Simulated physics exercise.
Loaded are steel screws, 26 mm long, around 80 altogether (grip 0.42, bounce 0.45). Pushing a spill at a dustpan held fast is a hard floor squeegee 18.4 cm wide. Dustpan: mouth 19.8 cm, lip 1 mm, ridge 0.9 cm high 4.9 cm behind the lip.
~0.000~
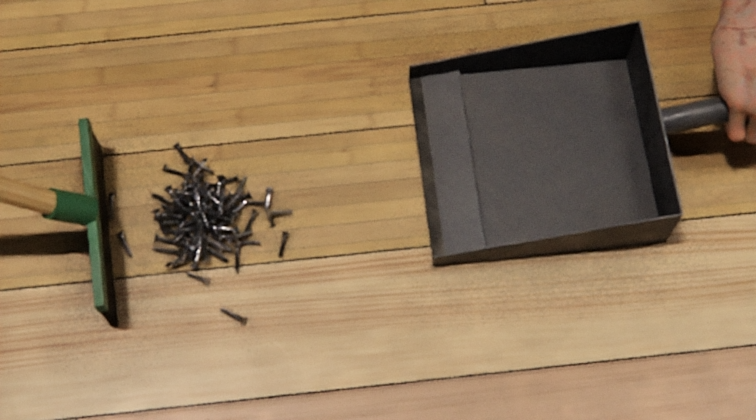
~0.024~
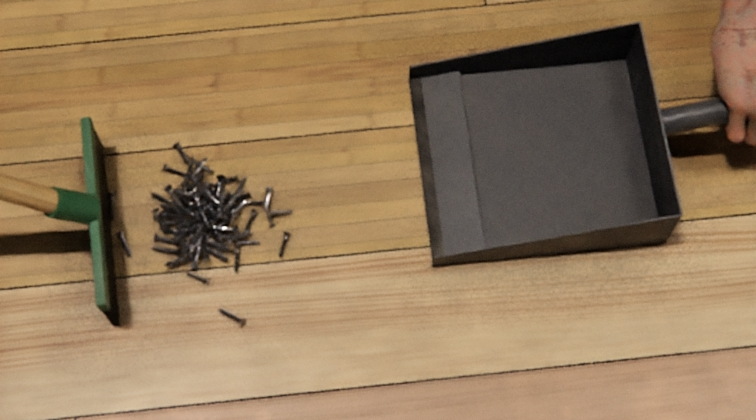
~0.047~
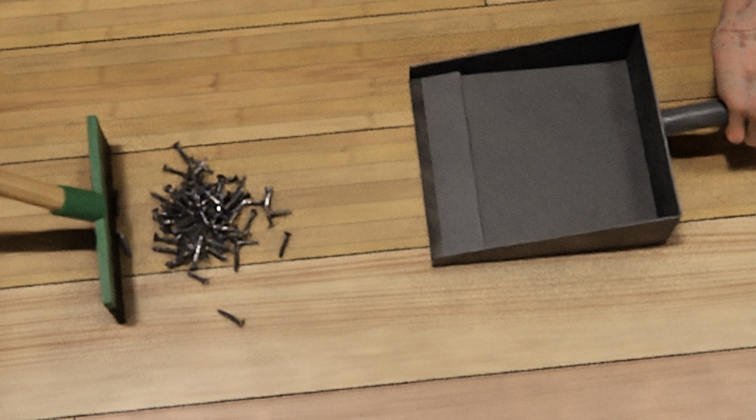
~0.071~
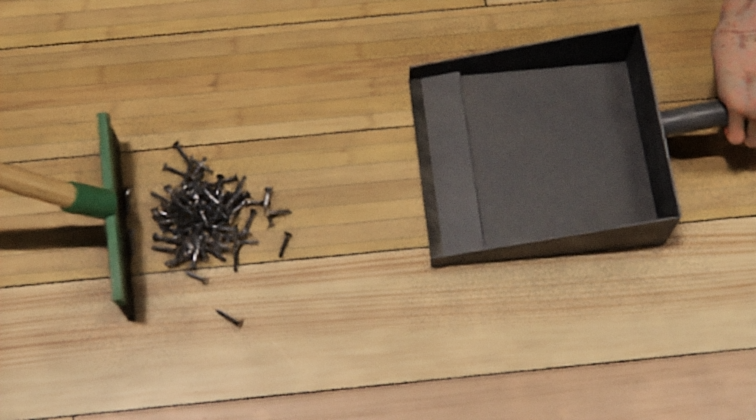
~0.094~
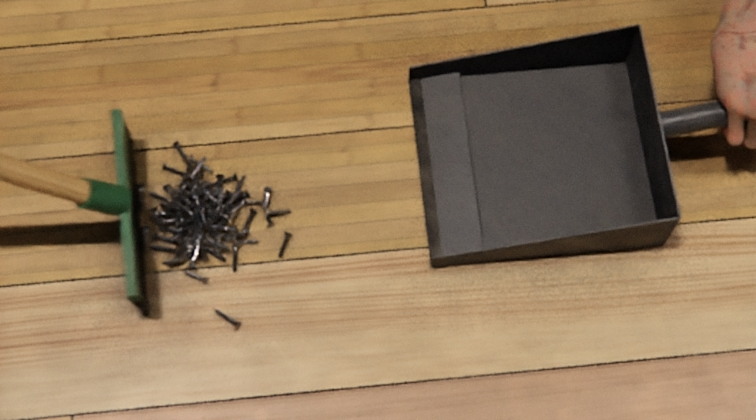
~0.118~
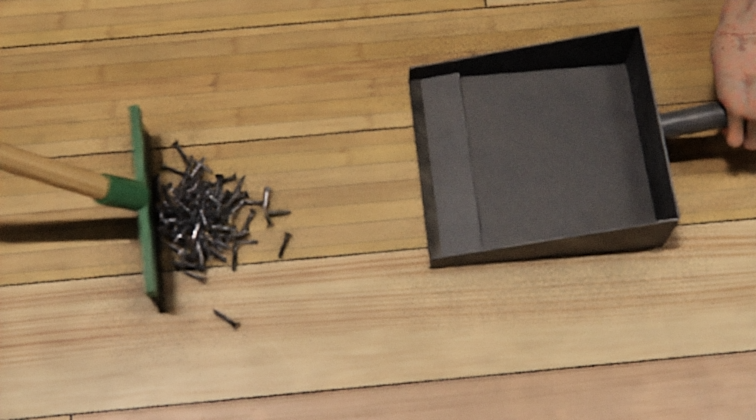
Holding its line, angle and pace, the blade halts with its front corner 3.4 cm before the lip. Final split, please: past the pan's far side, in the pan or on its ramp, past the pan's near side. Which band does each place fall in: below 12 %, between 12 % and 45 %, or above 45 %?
In order: Far side: A low share; pan: A medium share; near side: A low share.
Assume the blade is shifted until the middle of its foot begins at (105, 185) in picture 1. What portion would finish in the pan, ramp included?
The pan and its ramp would take some 25 per cent.
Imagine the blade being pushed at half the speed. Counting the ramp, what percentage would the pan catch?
Then near 20 in a hundred.
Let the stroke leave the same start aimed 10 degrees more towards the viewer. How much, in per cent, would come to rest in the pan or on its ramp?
Result: Close to 30 %, ramp counted.
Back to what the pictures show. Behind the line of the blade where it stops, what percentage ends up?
Near 5 percent, give or take.
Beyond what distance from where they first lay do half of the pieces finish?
Roughly 22 centimetres.
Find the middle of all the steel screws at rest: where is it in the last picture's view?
Roughly pixel (415, 175).
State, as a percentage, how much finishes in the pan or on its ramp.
About 35 per cent.
After 0.28 s, middle of the blade 14 cm from the lip; 0 % over the lip, far side 0 %, near side 5 %.
After 0.39 s, middle of the blade 7 cm from the lip; 0 % over the lip, far side 0 %, near side 0 %.
After 0.63 s, middle of the blade 4 cm from the lip; 35 % over the lip, far side 0 %, near side 5 %.
By 1.7 s all is still; far side 0 %, pan 35 %, near side 5 %, in front of the lip or behind the blade 60 %.
